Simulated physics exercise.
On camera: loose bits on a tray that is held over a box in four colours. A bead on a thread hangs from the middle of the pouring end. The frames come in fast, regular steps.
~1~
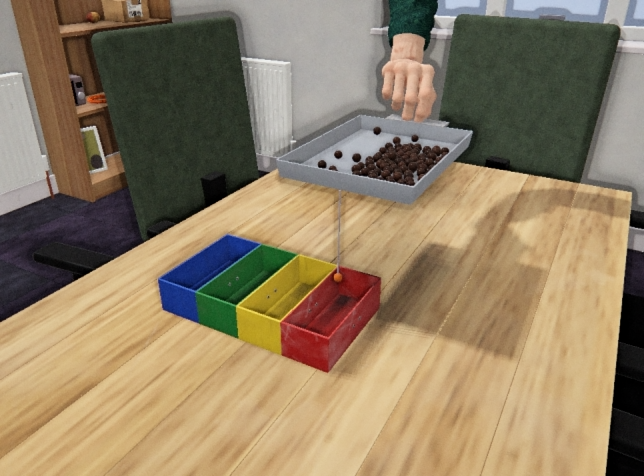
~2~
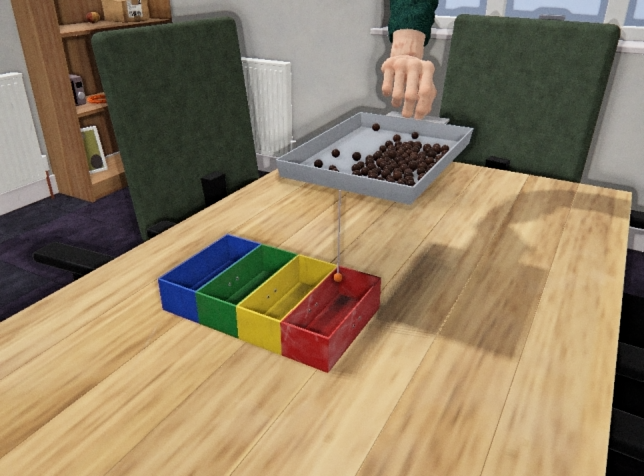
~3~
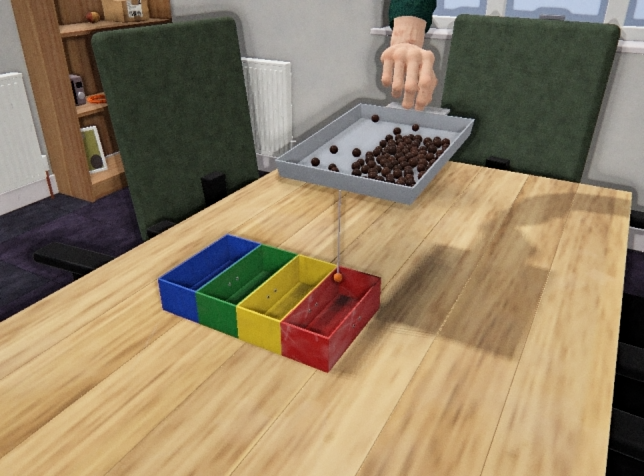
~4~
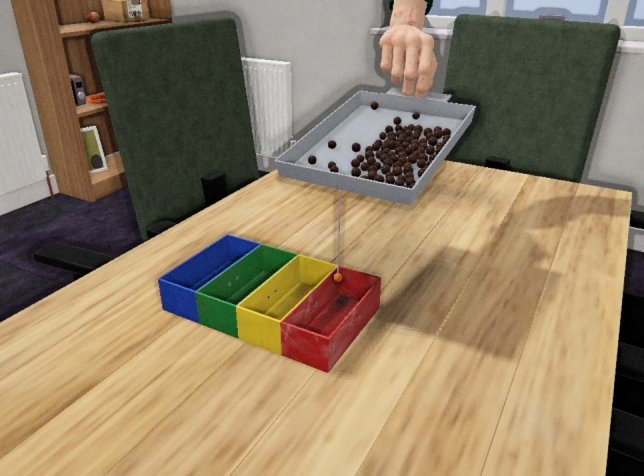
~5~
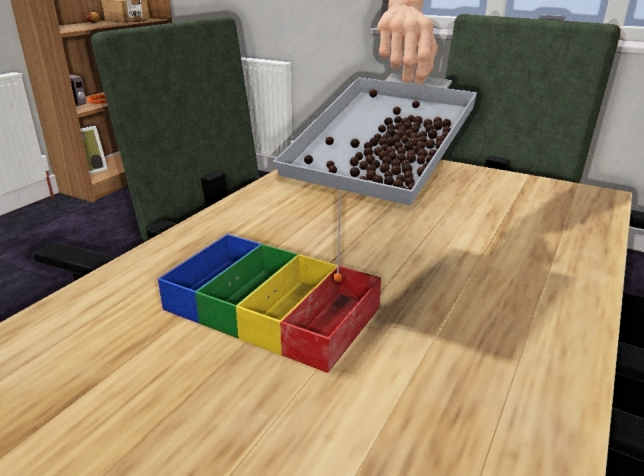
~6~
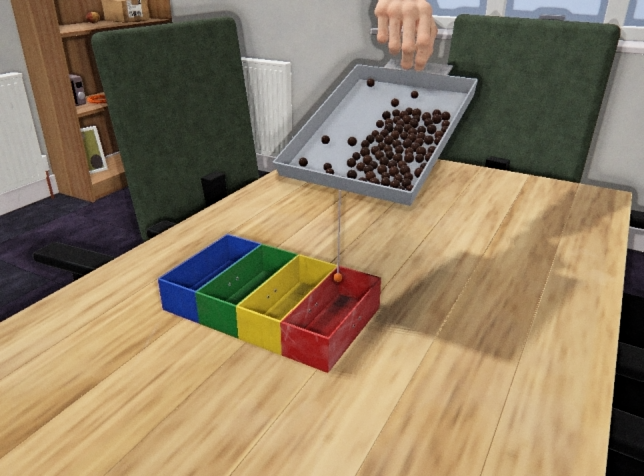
The clip opens on a hand holding a grey tray of chocolate balls above a box with blue, green, yellow and red cells, a bead hanging on a thread below the tray. The hand raises the tray's far end slightly, then further, steepening its slope while the balls shift slightly and the box stays still.
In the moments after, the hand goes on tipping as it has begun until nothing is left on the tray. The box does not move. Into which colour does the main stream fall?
The red cell gets the most.
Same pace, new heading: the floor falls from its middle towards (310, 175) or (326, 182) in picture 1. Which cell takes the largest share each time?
One: The cell in yellow. Two: Yellow.
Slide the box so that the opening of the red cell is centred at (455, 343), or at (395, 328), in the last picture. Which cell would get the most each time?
In turn: The cell in green; the yellow one.
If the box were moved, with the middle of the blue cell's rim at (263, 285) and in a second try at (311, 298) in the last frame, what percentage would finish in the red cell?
The first gives 20 %, the second 0 %.
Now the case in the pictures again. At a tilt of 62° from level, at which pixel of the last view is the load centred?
Roughly at (362, 161).
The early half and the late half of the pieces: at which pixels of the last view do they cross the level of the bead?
Around (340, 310) and then (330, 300).
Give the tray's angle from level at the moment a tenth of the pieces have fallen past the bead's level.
At some 100 degrees.
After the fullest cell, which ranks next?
Second comes the cell in yellow.
Shortly afterwards, tray tipped steeply; the whole lot on the tray.
Next, tray tipped right over; near two thirds on the tray; only a few in the red cell; near a third falling or outside the box.
Some moments later, tray tipped past a quarter turn; near a third in the red cell; a little in the yellow cell; only a few in the green cell; only a few in the blue cell; near half falling or outside the box.
In the end, tray tipped past a quarter turn; near a third in the red cell; a little in the yellow cell; only a few in the green cell; only a few in the blue cell; near half outside the box.
